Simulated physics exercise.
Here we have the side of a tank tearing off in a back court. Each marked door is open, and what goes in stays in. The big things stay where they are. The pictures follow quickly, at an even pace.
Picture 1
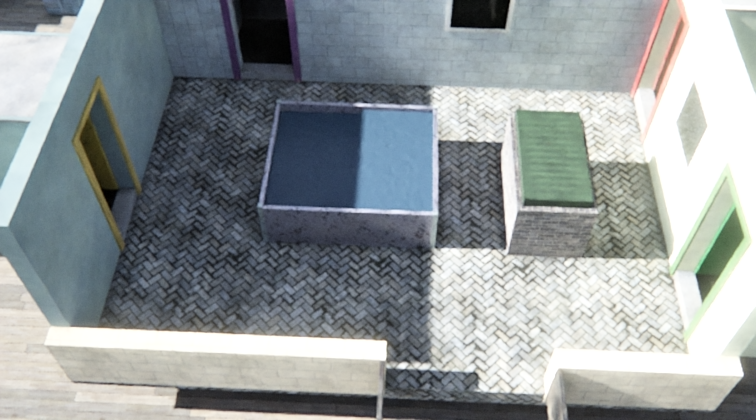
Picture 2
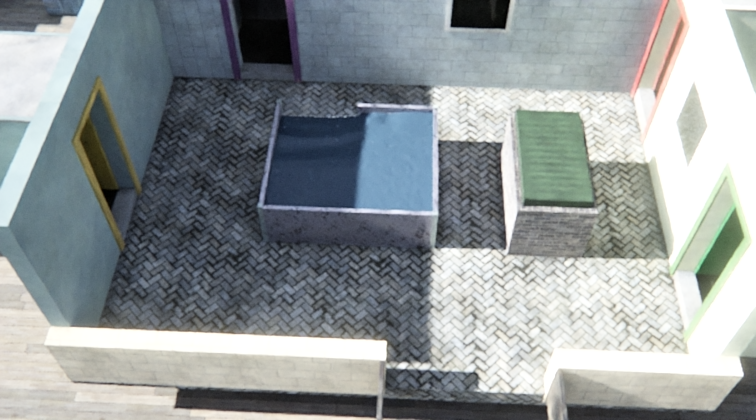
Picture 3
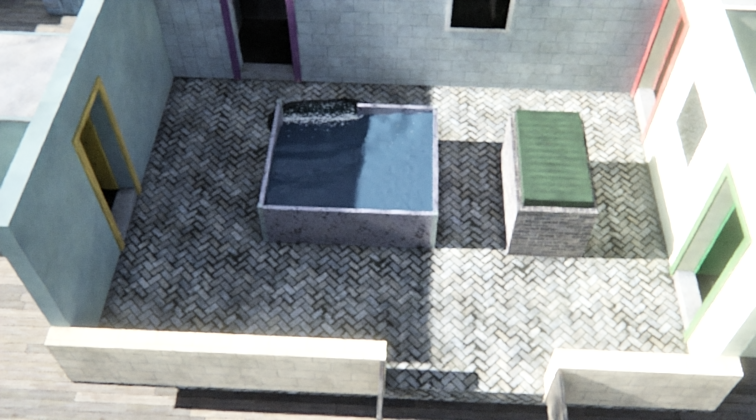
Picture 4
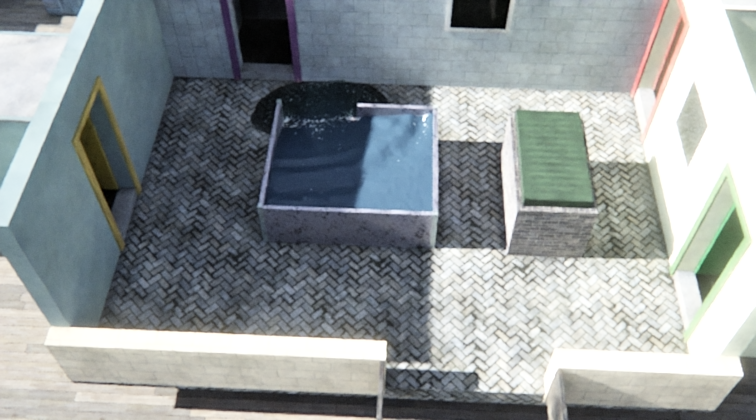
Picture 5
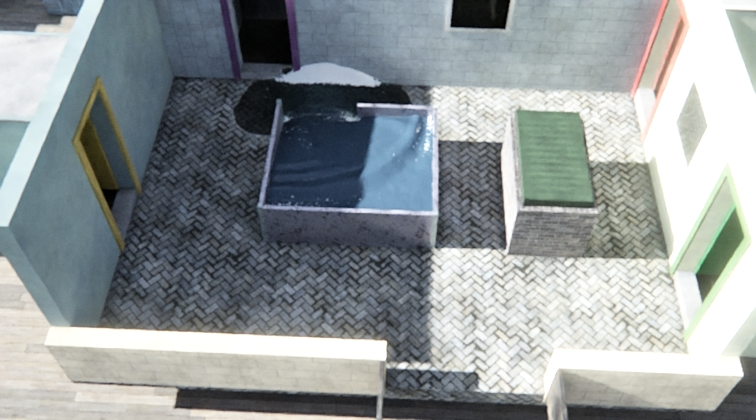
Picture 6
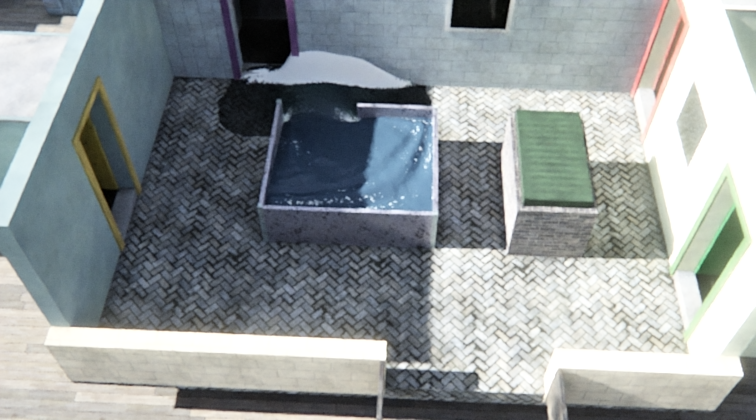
In a walled back court paved in herringbone, part of the far side of a water-filled tank opens, and water pours out, spreading across the paving behind it toward the purple-framed doorway while the surface inside ripples.
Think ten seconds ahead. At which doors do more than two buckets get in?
One by one: The red door admits no more than that; the green door admits no more than that; the yellow door admits no more than that; the purple door lets in a lot.
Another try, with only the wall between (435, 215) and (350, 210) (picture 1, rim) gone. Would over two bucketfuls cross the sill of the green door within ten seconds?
One by one: The green one keeps below it.
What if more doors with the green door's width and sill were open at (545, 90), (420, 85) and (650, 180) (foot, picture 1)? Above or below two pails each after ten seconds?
In turn: Keeps below it, holds, holds.
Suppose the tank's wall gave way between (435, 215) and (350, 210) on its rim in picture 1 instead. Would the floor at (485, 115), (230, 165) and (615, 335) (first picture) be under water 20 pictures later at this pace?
One after the other: Clear, clear, wet.
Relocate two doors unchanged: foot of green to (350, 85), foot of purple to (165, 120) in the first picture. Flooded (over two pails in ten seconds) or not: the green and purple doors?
Green door floods; purple door is over.
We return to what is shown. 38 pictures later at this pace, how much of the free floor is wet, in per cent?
Near 90 in a hundred.
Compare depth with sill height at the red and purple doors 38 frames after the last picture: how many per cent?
Near 50 and 90 in a hundred.
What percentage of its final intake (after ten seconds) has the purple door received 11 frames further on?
Close to 55 %.
A moment on, water covers 15 % of the floor; the red door not reached, the green door not reached, the yellow door not reached, the purple door over two buckets in.
Next, water covers 30 % of the floor; the red door not reached, the green door not reached, the yellow door not reached, the purple door far over two buckets in.
Then, water covers 60 % of the floor; the red door wet at the sill, nothing in, the green door not reached, the yellow door wet at the sill, nothing in, the purple door far over two buckets in.
Later, water covers 90 % of the floor; the red door wet at the sill, nothing in, the green door wet at the sill, nothing in, the yellow door wet at the sill, nothing in, the purple door far over two buckets in.
In the end, water covers 95 % of the floor; the red door wet at the sill, nothing in, the green door wet at the sill, nothing in, the yellow door wet at the sill, nothing in, the purple door far over two buckets in.
